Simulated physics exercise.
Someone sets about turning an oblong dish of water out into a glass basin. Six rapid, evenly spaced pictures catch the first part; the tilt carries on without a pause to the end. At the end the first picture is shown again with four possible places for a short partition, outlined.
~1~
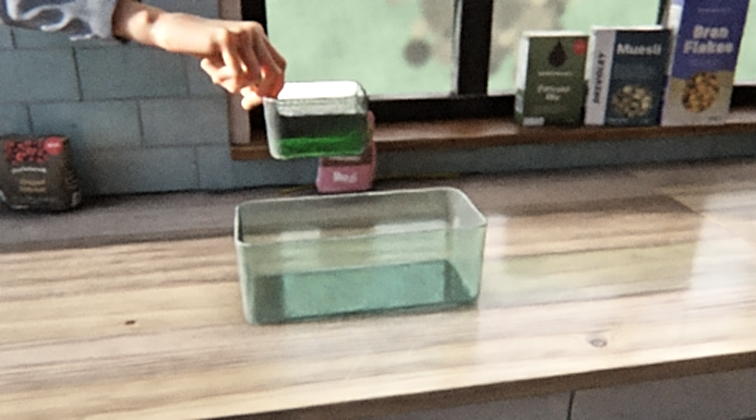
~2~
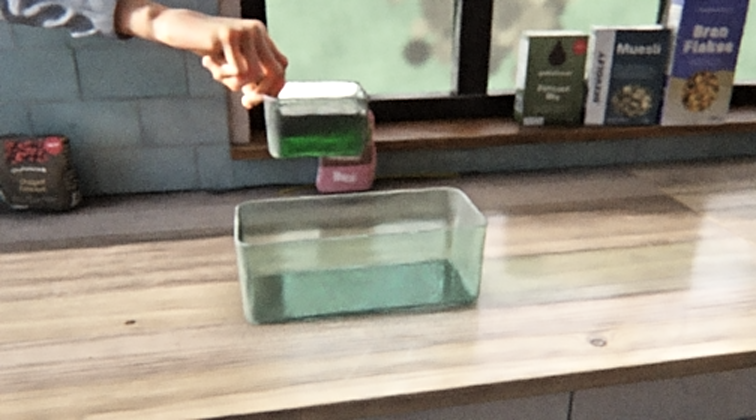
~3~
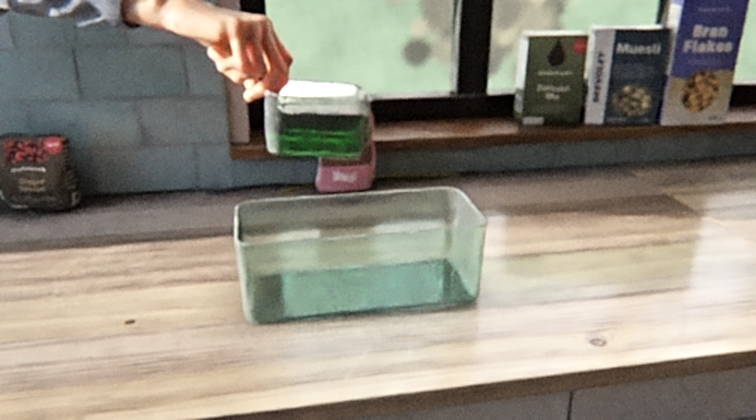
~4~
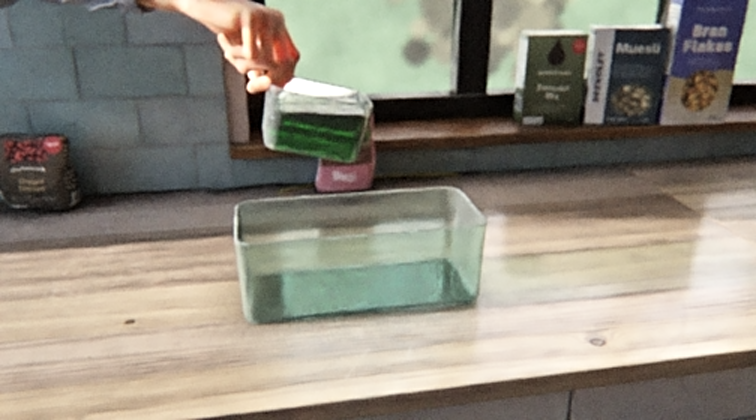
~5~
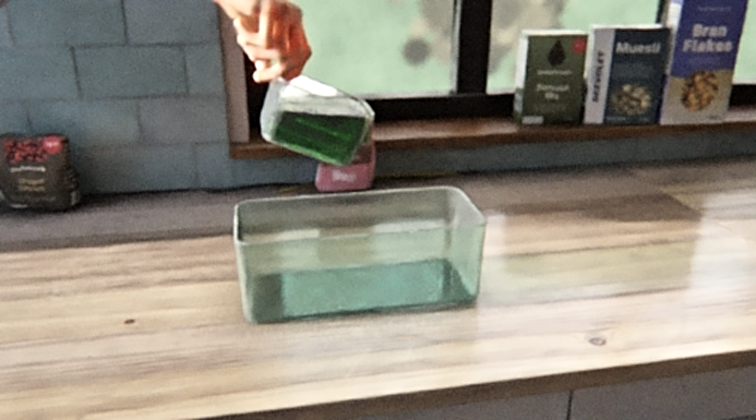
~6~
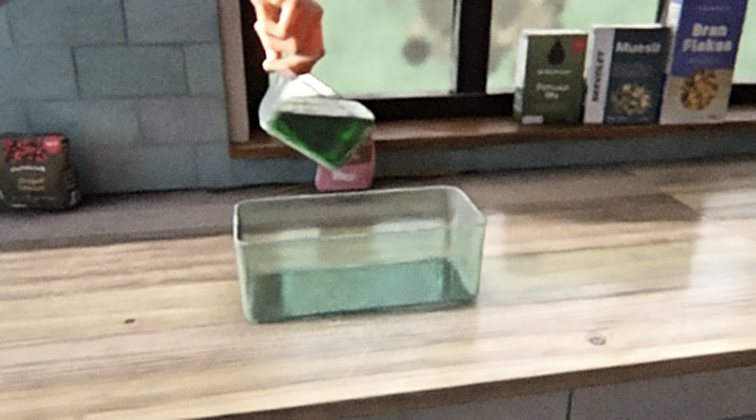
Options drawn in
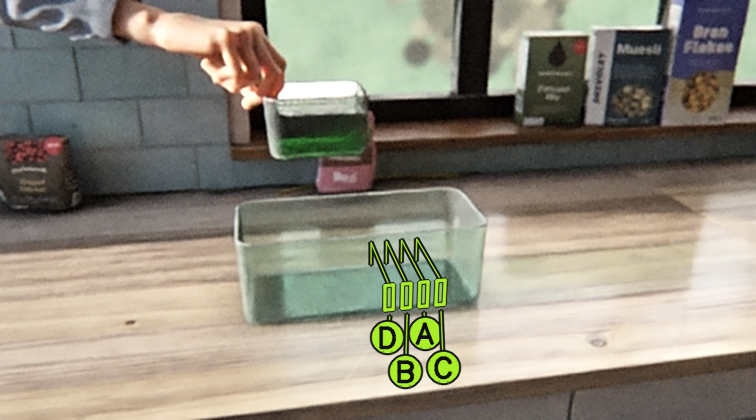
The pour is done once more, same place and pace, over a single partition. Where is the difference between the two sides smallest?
B.
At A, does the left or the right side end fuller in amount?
More ends on the left.
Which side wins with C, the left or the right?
The left one.
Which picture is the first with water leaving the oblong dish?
In picture 6.
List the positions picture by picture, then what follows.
The first frame shows upright, lip at (362, 87); basin from (245, 322) to (478, 299); nothing has left yet.
The second frame shows upright, lip at (362, 89); nothing has left yet.
The third frame shows tipped about 6°, lip at (364, 92); nothing has left yet.
The fourth frame shows tipped about 14°, lip at (367, 98); nothing has left yet.
The fifth frame shows tipped about 24°, lip at (369, 107); nothing has left yet.
The sixth frame shows tipped about 35°, lip at (369, 118); water is over the lip, down to (369, 118).
In lime, A at (424, 312); B at (407, 314); C at (440, 311); D at (389, 316).
With A, about 72 % ends left of the wall and 26 % right of it.
With B, about 49 % ends left of the wall and 49 % right of it.
With C, about 87 % ends left of the wall and 8 % right of it; 5 % is lost outside.
With D, about 29 % ends left of the wall and 69 % right of it.
